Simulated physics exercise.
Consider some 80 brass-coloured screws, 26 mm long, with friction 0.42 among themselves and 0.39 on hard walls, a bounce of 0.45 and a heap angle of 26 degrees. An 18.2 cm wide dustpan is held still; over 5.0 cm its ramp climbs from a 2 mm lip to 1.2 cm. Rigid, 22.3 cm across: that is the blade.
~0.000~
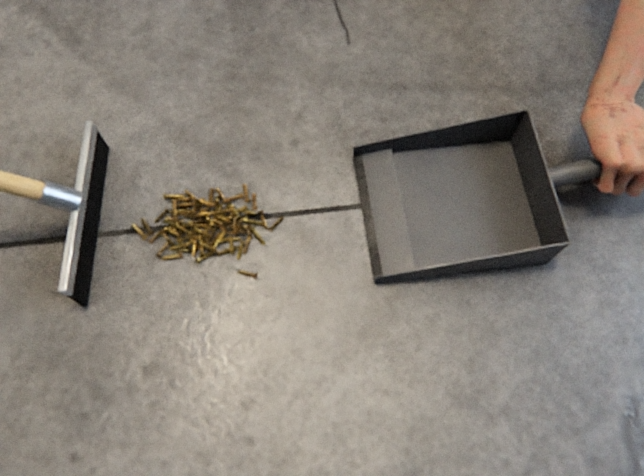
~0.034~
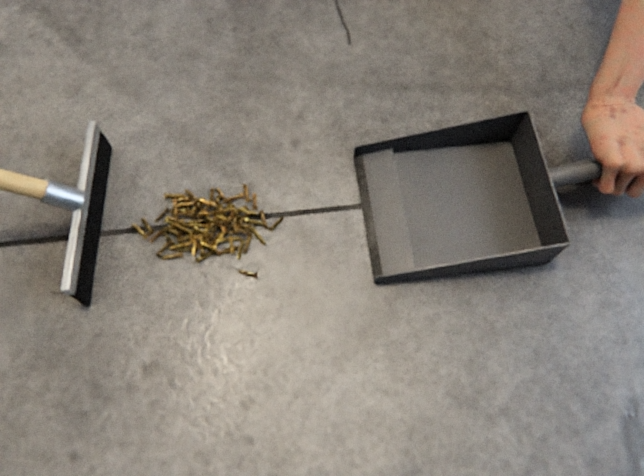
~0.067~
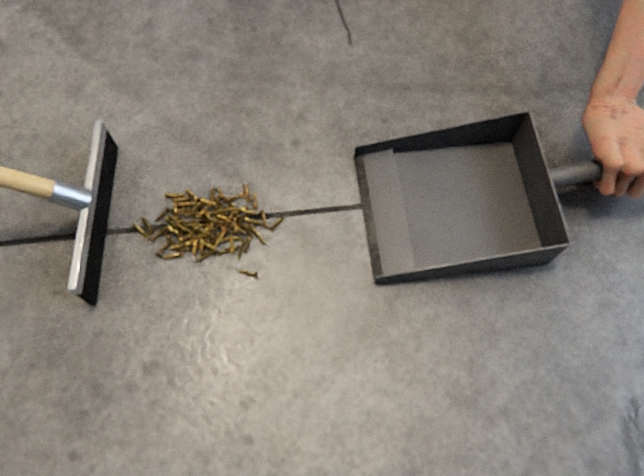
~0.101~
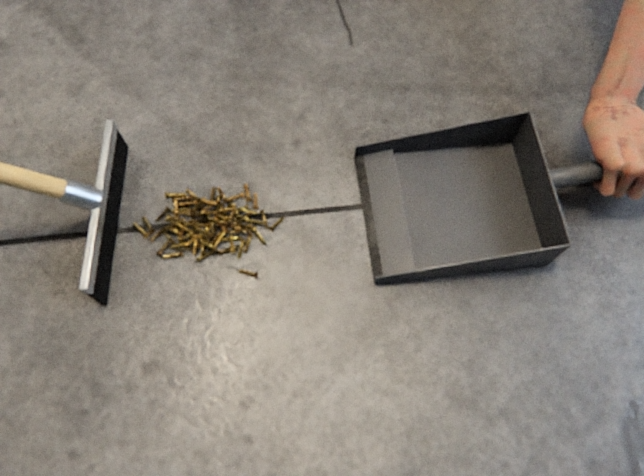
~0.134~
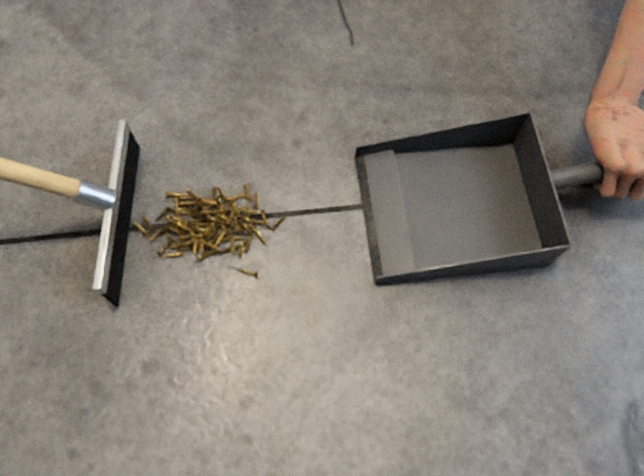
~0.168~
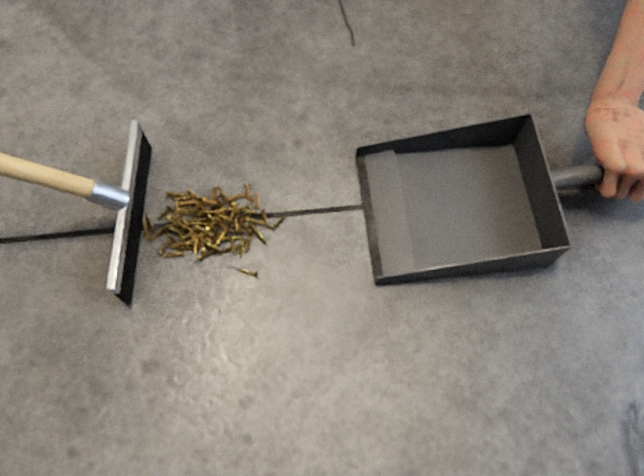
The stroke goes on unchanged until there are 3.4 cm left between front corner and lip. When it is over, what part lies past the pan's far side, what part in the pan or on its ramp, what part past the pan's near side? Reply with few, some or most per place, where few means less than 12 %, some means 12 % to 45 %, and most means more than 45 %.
Far side = few, pan = some, near side = few.
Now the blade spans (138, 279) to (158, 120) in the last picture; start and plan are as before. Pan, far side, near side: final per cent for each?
That ends as pan 20, far 0, and near 5.
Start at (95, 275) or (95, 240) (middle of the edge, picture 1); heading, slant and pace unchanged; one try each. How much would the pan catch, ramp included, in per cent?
The two tries give about 15 % and about 20 %.
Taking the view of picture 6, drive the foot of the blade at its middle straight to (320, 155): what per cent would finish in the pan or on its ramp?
I'd expect around 5 per cent.
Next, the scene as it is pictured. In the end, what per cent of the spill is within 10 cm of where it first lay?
The figure is some 0 percent.
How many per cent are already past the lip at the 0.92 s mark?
I'd say around 20 in a hundred has made it so far.
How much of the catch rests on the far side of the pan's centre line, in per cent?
Around 40 percent.
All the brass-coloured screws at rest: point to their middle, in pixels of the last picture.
Approximately (355, 227) in the last view.
Then, at 0.44 s, middle of the blade 17 cm from the lip; 0 % over the lip, far side 0 %, near side 0 %.
After 0.62 s, middle of the blade 9 cm from the lip; 0 % over the lip, far side 0 %, near side 5 %.
After 0.92 s, middle of the blade 5 cm from the lip; 20 % over the lip, far side 0 %, near side 10 %.
By 1.8 s all is still; far side 0 %, pan 20 %, near side 5 %, in front of the lip or behind the blade 70 %.
